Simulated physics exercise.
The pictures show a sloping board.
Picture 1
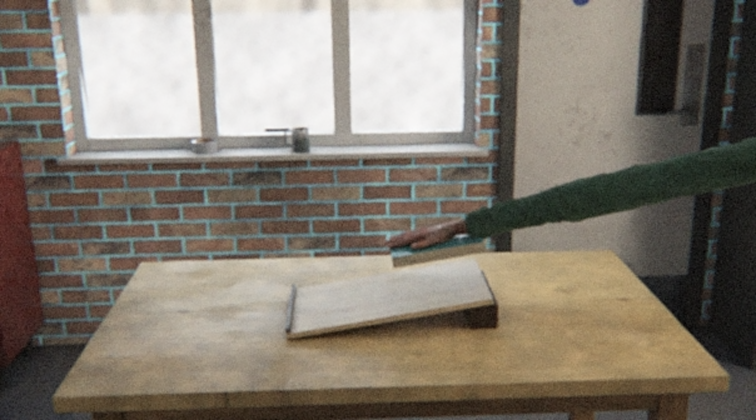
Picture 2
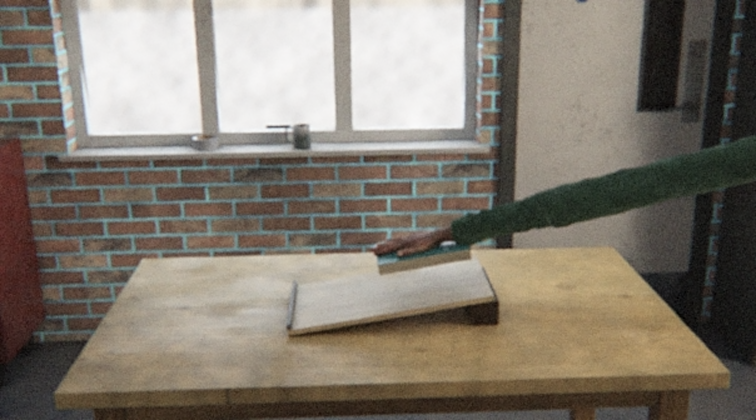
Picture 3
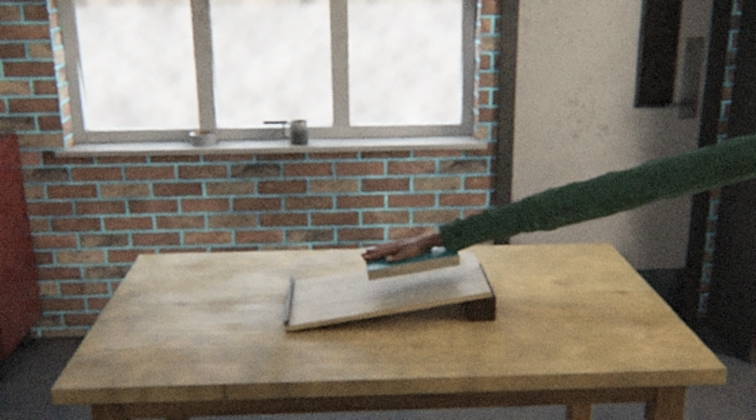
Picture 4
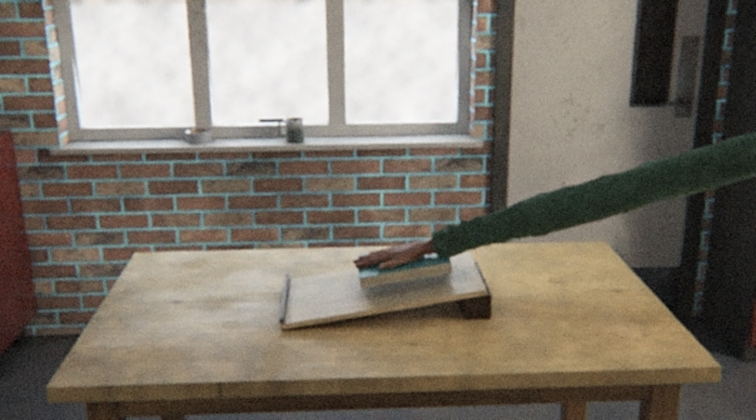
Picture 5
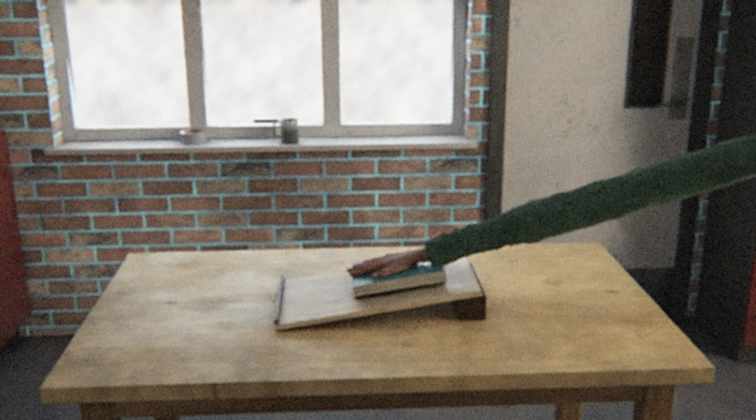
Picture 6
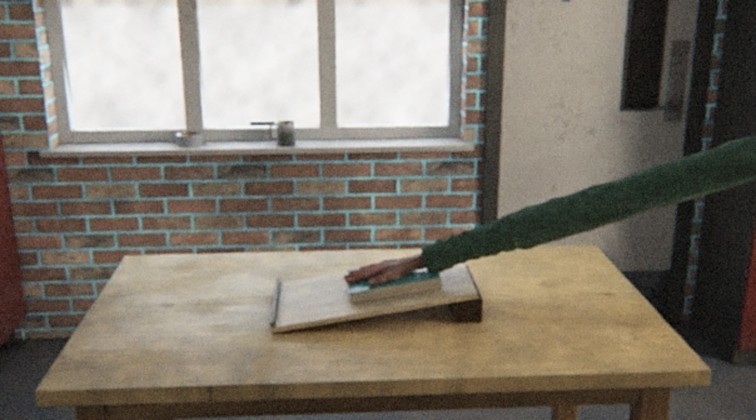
An arm in a dark green sleeve reaches in from the right over a pale wooden table, seen from the front and slightly above, in a room with a brick wall, a wide window and a grey door. A light sloping board rests on the table, its right end raised on a dark block. The hand lowers a turquoise book down and leftward onto the board, while the view drifts slightly.
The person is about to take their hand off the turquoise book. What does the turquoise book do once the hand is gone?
In the end the turquoise book keeps its place.
Then, 0.20 s past the last view, nothing moves.
Then, 0.40 s past the last view, turquoise book resting near (394, 279).
Finally, it is still in place. Final places as the last picture's camera would see them, turquoise book near (393, 279). The turquoise book remains at rest.
